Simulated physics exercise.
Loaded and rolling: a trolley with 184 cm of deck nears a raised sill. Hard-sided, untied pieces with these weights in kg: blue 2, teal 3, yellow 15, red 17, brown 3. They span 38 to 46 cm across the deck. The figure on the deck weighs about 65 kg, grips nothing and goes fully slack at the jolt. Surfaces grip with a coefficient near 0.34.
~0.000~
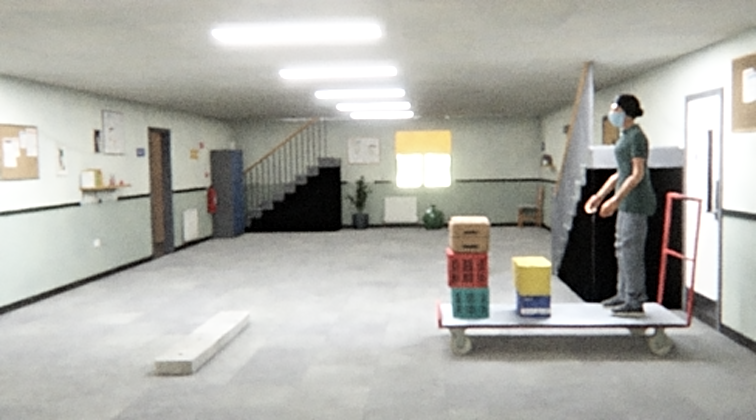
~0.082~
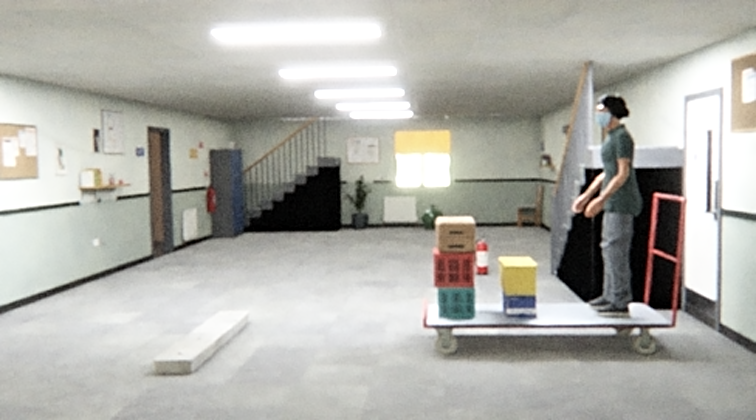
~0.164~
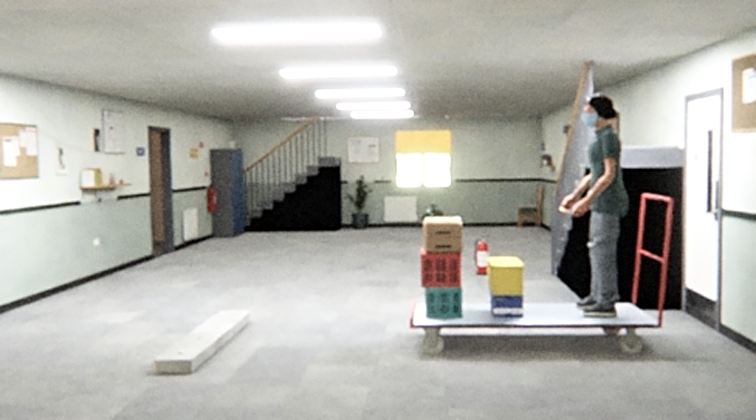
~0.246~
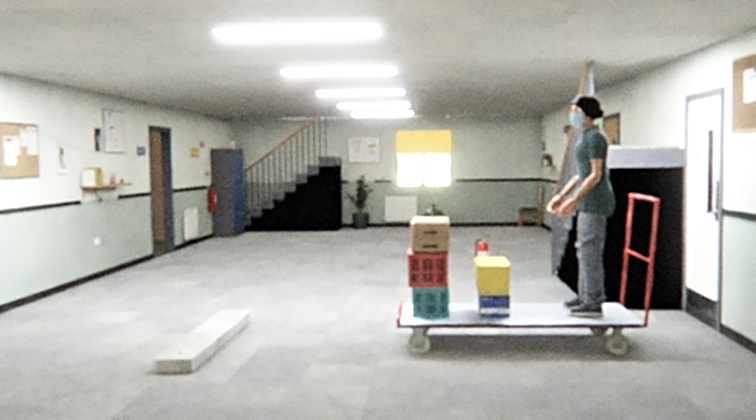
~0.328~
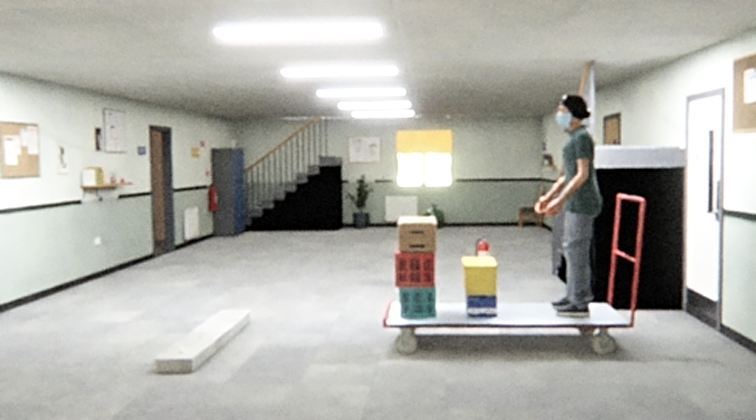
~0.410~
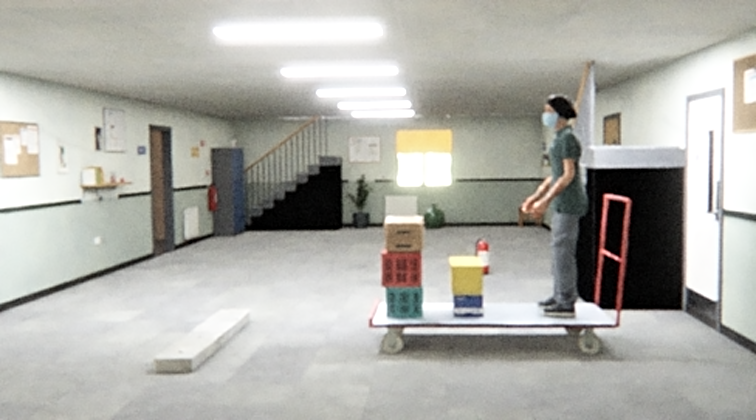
Masked person in a dark cap standing on a flatbed trolley with stacked crates and boxes, rolling steadily left across a grey-floored hall.
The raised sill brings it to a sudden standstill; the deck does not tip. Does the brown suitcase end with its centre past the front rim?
The brown suitcase goes over the front rim.
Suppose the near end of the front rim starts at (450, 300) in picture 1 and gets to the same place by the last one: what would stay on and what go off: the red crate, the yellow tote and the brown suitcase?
Then red off, yellow on, brown off.
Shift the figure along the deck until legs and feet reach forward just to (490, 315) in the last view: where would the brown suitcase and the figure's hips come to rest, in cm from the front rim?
In that case brown 80 past, hips 110 behind.
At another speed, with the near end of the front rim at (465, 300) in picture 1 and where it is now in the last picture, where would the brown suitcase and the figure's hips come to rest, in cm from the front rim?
In that case brown 170 past, hips 60 behind.
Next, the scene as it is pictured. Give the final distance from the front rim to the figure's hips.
About 120 cm behind the rim.
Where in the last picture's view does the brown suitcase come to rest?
At about (96, 324).
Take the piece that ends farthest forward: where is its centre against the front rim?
About 100 cm past the rim.
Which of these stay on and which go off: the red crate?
Red off.
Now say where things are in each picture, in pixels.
In the first frame, brown suitcase (469, 235), blue parcel (533, 302), rim corner (439, 324); 185 cm still to roll.
In the second frame, brown suitcase (455, 235), blue parcel (519, 302), rim corner (425, 324); 174 cm still to roll.
In the third frame, brown suitcase (443, 235), blue parcel (506, 302), rim corner (411, 323); 164 cm still to roll.
In the fourth frame, brown suitcase (430, 235), blue parcel (494, 302), rim corner (398, 323); 153 cm still to roll.
In the fifth frame, brown suitcase (418, 235), blue parcel (481, 302), rim corner (385, 323); 143 cm still to roll.
In the sixth frame, brown suitcase (405, 235), blue parcel (468, 302), rim corner (371, 323); 132 cm still to roll. Speed about 1.3 m/s.
The wheels strike at 1.44 s.
After 1.99 s the brown suitcase is 30 cm past the rim, tilted 40°, near (178, 248) in the last picture's view.
After 2.44 s the brown suitcase is 91 cm past the rim, tilted 90°, near (110, 324) in the last picture's view.
At rest, 3.9 s, past the rim, red crate and brown suitcase; behind it, blue parcel, teal crate, yellow tote and the figure's hips.
